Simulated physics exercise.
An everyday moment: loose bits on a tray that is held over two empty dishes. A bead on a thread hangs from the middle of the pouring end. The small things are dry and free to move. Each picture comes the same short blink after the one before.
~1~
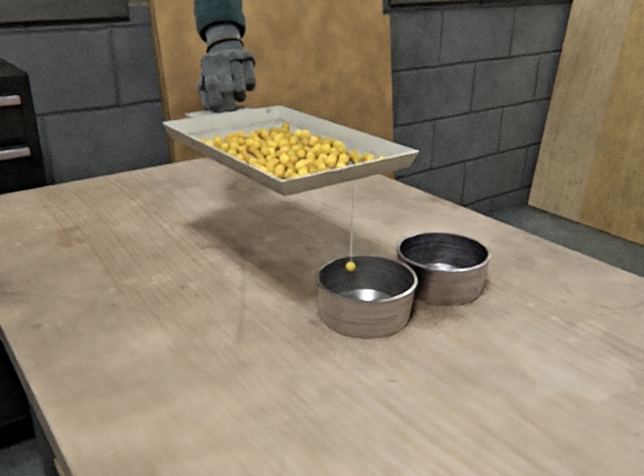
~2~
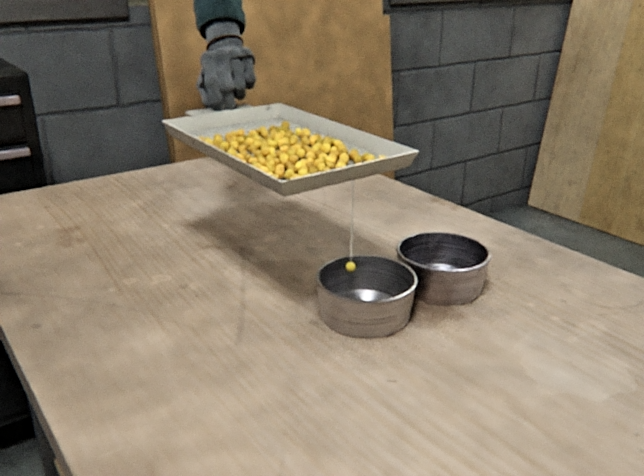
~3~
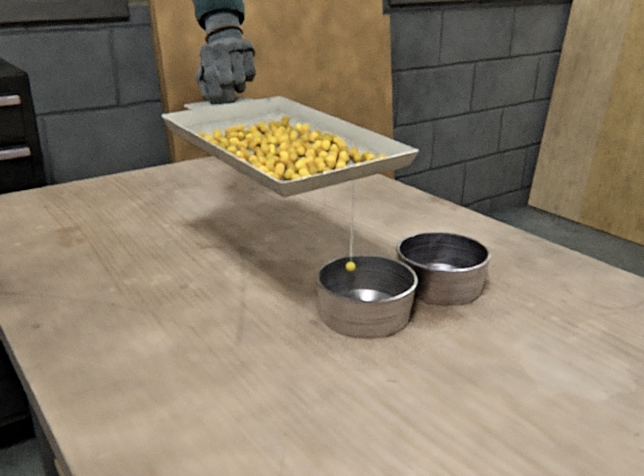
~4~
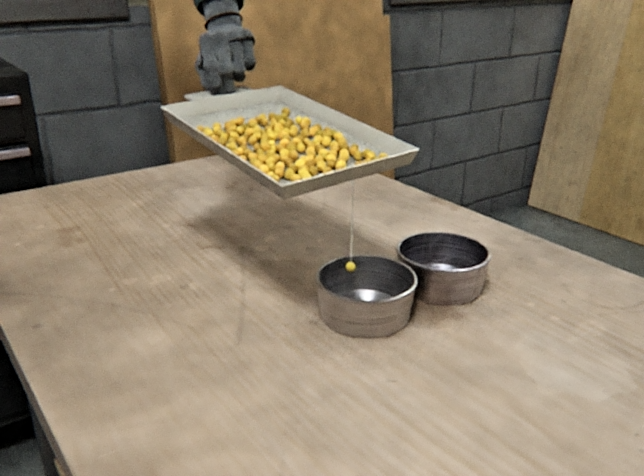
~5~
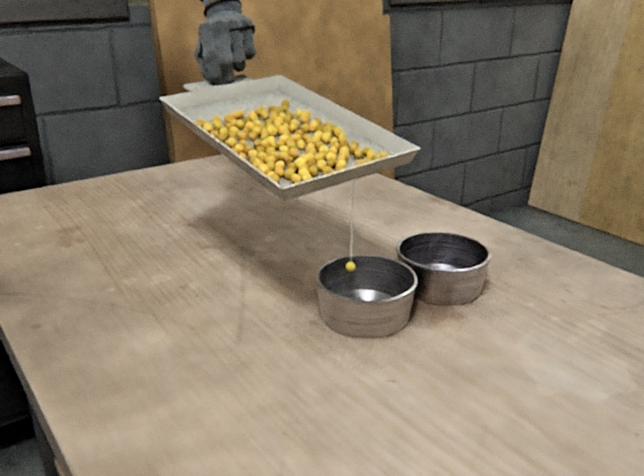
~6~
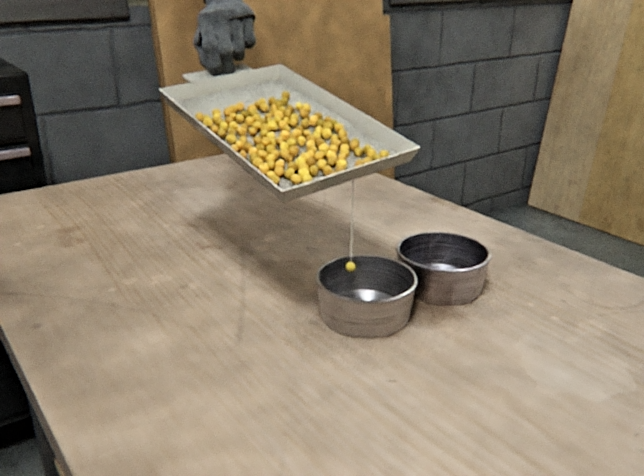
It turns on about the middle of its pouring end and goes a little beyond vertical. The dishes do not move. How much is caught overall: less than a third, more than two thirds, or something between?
In the dishes lies under a third of it.
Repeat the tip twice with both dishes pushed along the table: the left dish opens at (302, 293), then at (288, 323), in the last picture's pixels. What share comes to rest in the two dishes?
Near 60 % and 100 %.
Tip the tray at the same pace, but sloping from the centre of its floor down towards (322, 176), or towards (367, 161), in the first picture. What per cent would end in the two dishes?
Near 10 % and 70 %.
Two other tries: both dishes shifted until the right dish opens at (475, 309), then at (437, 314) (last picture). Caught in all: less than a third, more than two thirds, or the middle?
One: Below one third. Two: Less than a third.
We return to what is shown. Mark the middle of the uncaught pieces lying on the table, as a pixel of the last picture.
Near (312, 369).
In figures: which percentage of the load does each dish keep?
Left dish near 0 in a hundred; right dish near 0.
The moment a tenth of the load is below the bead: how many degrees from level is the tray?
Roughly 80°.
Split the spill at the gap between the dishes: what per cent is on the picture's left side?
Roughly 90 in a hundred.
Soon after the last picture, tray tipped steeply; all on the tray.
A little later, tray tipped right over; a small part on the tray; a stray few in the left dish; most outside both; a small part in the air.
Later still, tray tipped past a quarter turn; a stray few in the left dish; nearly all outside both.
At rest, tray tipped past a quarter turn; a stray few in the left dish; none in the right dish; nearly all outside both.
